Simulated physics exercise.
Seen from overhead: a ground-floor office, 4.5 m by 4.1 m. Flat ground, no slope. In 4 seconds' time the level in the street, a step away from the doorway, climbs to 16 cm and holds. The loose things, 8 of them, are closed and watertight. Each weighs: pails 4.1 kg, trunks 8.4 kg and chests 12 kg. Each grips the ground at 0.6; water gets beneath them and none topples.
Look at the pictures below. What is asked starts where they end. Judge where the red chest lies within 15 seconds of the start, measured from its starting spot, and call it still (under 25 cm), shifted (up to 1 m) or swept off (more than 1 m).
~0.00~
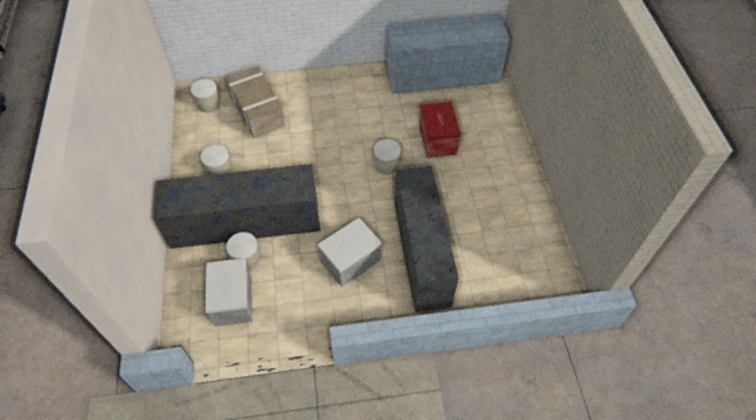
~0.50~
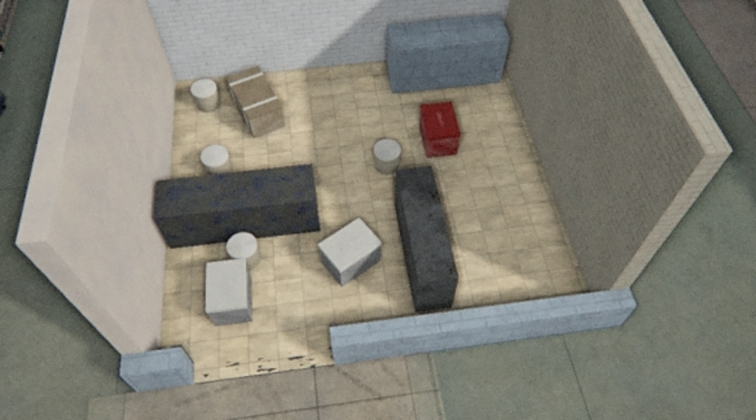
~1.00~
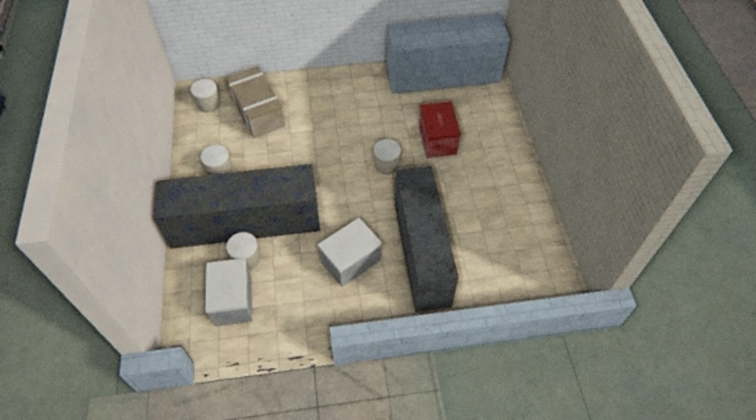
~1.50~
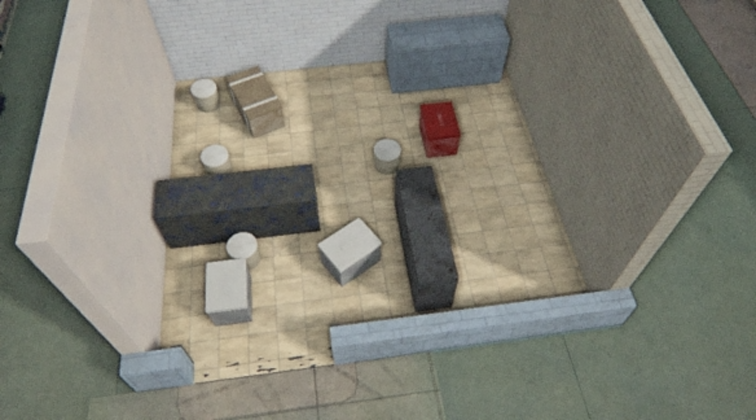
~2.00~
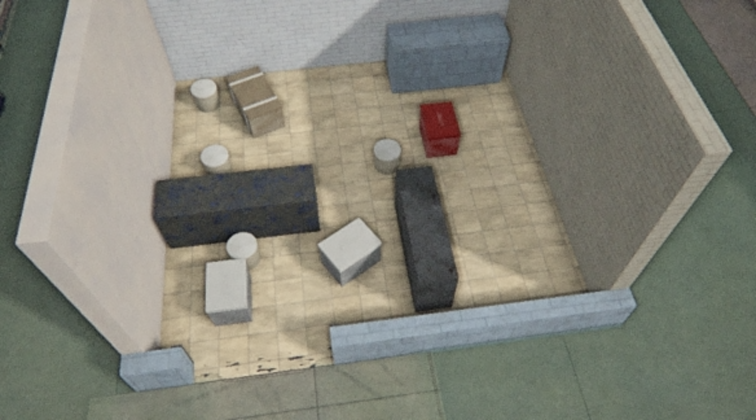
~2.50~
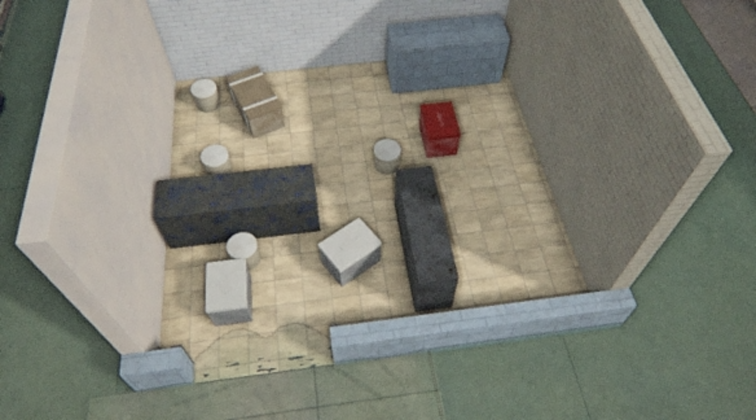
It is still.
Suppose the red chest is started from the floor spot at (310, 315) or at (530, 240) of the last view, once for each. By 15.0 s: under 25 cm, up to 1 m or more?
Respectively, it shifts somewhat and sits tight.
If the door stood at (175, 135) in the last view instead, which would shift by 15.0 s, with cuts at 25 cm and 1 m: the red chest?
So the red chest is well away by then.
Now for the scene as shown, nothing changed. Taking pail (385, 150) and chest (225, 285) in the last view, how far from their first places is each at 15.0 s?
Respectively 250 and 20 centimetres.
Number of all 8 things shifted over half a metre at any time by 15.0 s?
Tally: 7.
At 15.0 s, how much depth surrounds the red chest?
About 5 cm.
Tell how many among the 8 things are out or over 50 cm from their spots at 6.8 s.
That would be 1.
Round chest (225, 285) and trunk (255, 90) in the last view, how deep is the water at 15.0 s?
Depth approx. 14 cm / 6 cm.
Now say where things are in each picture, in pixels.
In the first picture, the red chest at (440, 119), on the bottom; water covers 0.0 m2; 0 of 8 have shifted.
In the second picture, the red chest at (440, 119), on the bottom; water covers 0.0 m2; 0 of 8 have shifted.
In the third picture, the red chest at (440, 119), on the bottom; water covers 0.0 m2; 0 of 8 have shifted.
In the fourth picture, the red chest at (440, 119), on the bottom; water covers 0.0 m2; 0 of 8 have shifted.
In the fifth picture, the red chest at (440, 119), on the bottom; 0.0 m2 under water; 0 of 8 have shifted.
In the sixth picture, the red chest at (440, 119), on the bottom; 0.3 m2 under water; 0 of 8 have shifted.
After 3.5 s the red chest is near (440, 119), 0.0 m from its start, aground; 0 afloat.
After 6.8 s the red chest is near (440, 119), 0.0 m from its start, aground; 3 afloat.
After 11.0 s the red chest is near (440, 119), 0.0 m from its start, aground; 6 afloat.
After 15.0 s the red chest is near (440, 119), 0.0 m from its start, aground; 7 afloat.
